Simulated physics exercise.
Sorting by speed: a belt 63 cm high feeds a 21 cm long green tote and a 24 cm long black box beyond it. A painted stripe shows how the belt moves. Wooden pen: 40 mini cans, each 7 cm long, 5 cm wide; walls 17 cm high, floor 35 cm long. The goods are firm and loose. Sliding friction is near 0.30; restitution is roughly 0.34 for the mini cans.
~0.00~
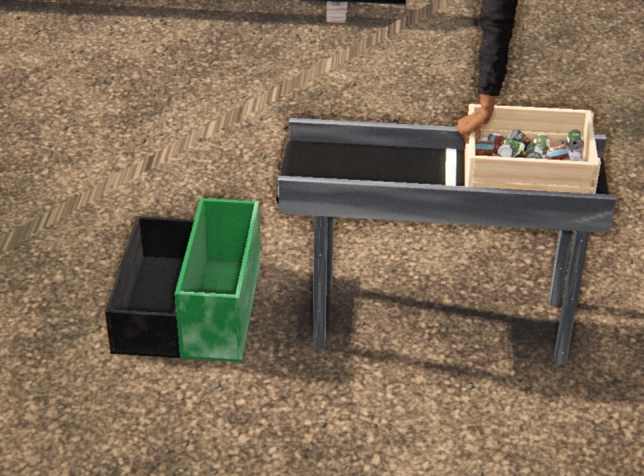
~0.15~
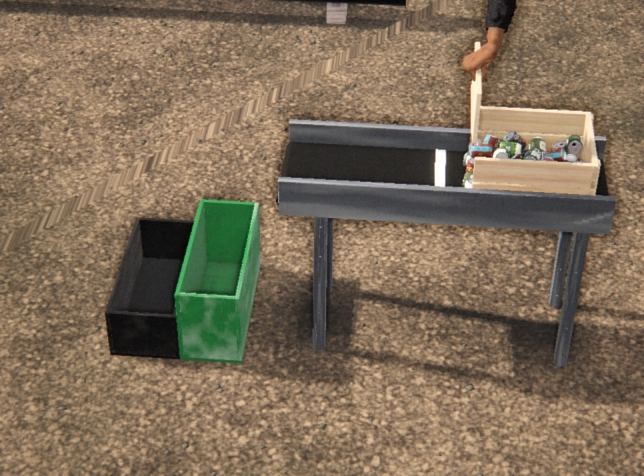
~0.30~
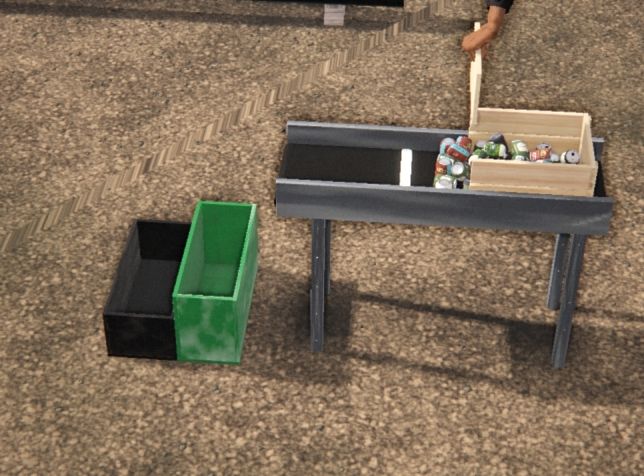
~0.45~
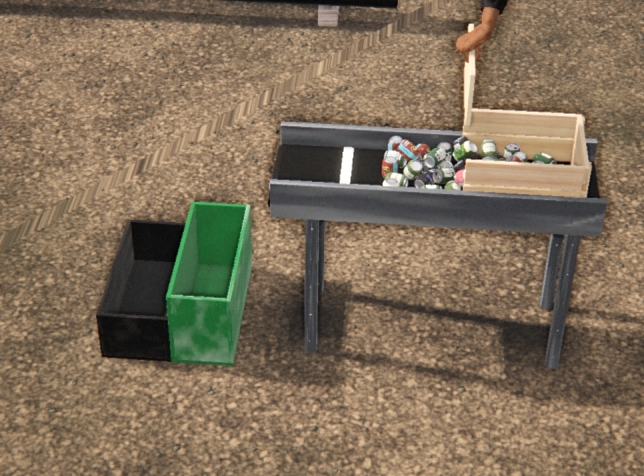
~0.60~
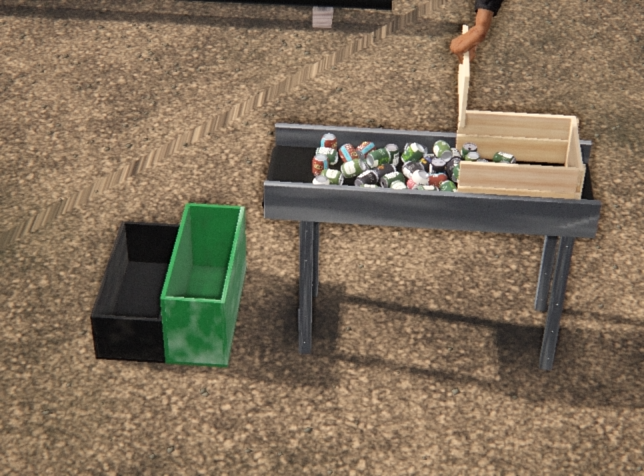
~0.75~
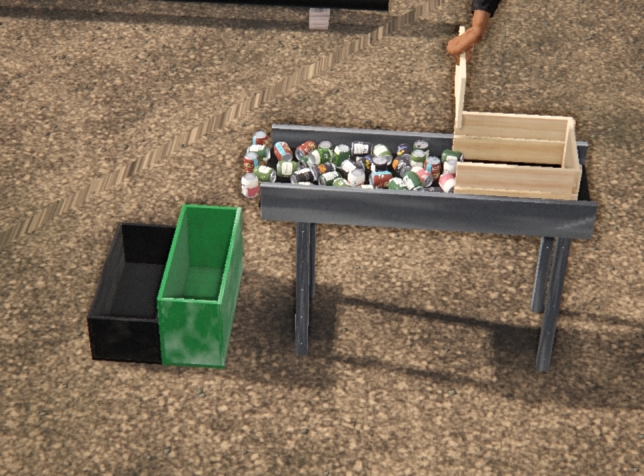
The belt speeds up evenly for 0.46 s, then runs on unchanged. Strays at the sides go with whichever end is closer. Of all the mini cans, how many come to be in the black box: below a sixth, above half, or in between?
In the end more than half of them are in the black box.
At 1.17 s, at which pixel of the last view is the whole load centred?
Near (184, 203).
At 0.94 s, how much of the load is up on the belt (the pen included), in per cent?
About 60 per cent.
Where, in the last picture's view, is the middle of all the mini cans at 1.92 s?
Around (135, 303).
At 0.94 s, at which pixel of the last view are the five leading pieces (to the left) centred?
At about (176, 211).
After 0.94 s, 24 on the belt and 16 in the air.
After 1.17 s, 11 in the black box, 7 on the belt and 22 in the air.
After 1.50 s, 36 in the black box and 4 in the air.
When it is over (at 1.92 s), 39 in the black box and 1 on the ground beyond the black box. Asked share, 39 of 40, 98 per cent.
